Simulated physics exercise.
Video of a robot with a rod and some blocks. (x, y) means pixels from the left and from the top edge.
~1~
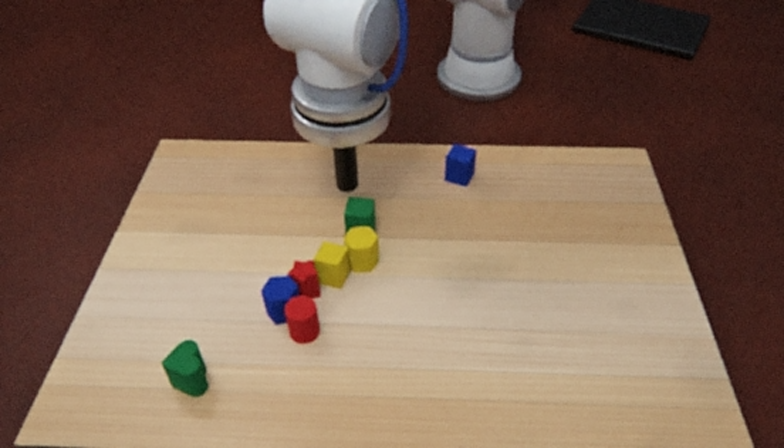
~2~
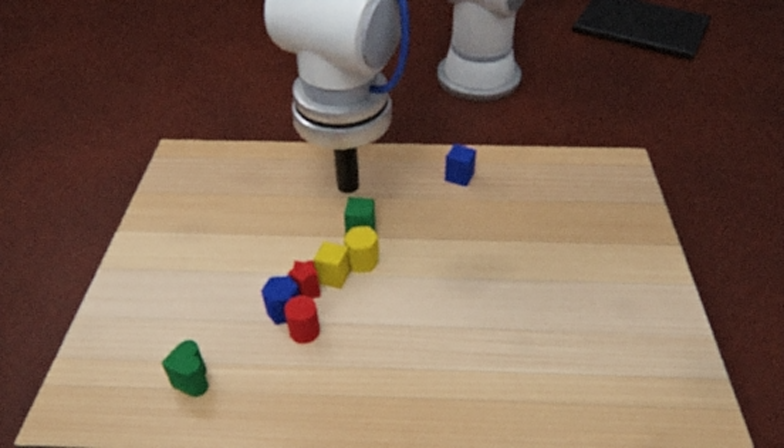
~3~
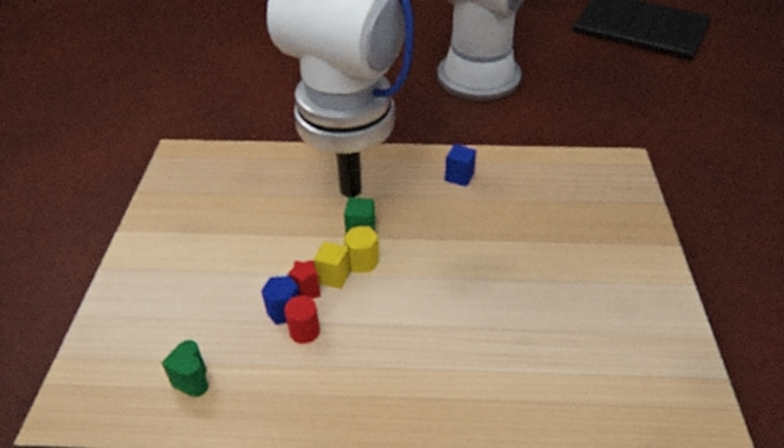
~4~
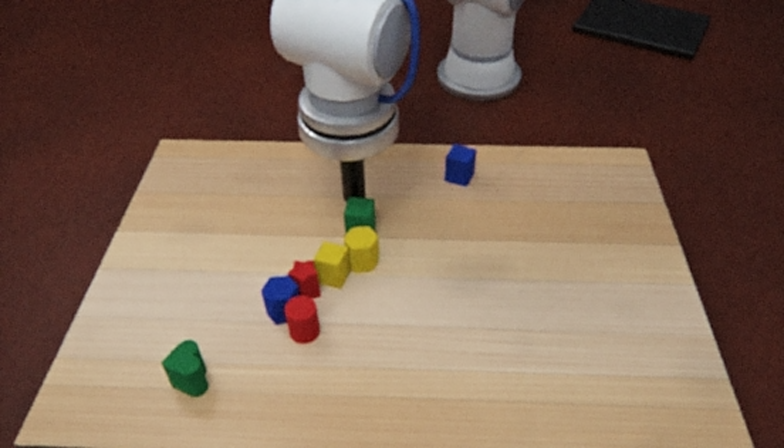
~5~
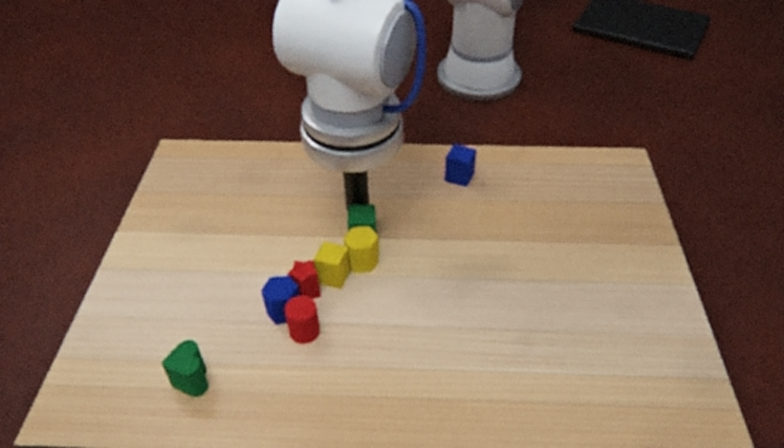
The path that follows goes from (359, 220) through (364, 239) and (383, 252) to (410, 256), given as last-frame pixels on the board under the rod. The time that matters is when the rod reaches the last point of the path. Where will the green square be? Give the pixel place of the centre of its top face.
That would be at about pixel (380, 248).
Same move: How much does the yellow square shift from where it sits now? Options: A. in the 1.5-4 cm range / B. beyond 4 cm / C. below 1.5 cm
C - below 1.5 cm.
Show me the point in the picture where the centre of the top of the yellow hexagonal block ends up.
Near (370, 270).
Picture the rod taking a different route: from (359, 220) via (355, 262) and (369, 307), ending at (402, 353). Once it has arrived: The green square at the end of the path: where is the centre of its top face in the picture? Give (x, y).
In the picture, it is at (425, 348).
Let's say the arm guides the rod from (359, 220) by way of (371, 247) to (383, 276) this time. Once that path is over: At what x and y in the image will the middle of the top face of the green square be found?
At the end it should sit near (381, 274).
The first path, step by step. Halfway along, rod (370, 235); yellow square (329, 255), turned 20° clockwise; yellow hexagonal block (369, 265); green square (374, 242).
At the end, rod (410, 244); yellow square (329, 255), turned 20° clockwise; yellow hexagonal block (370, 270), turned 20° clockwise; green square (380, 248), turned 15° clockwise.
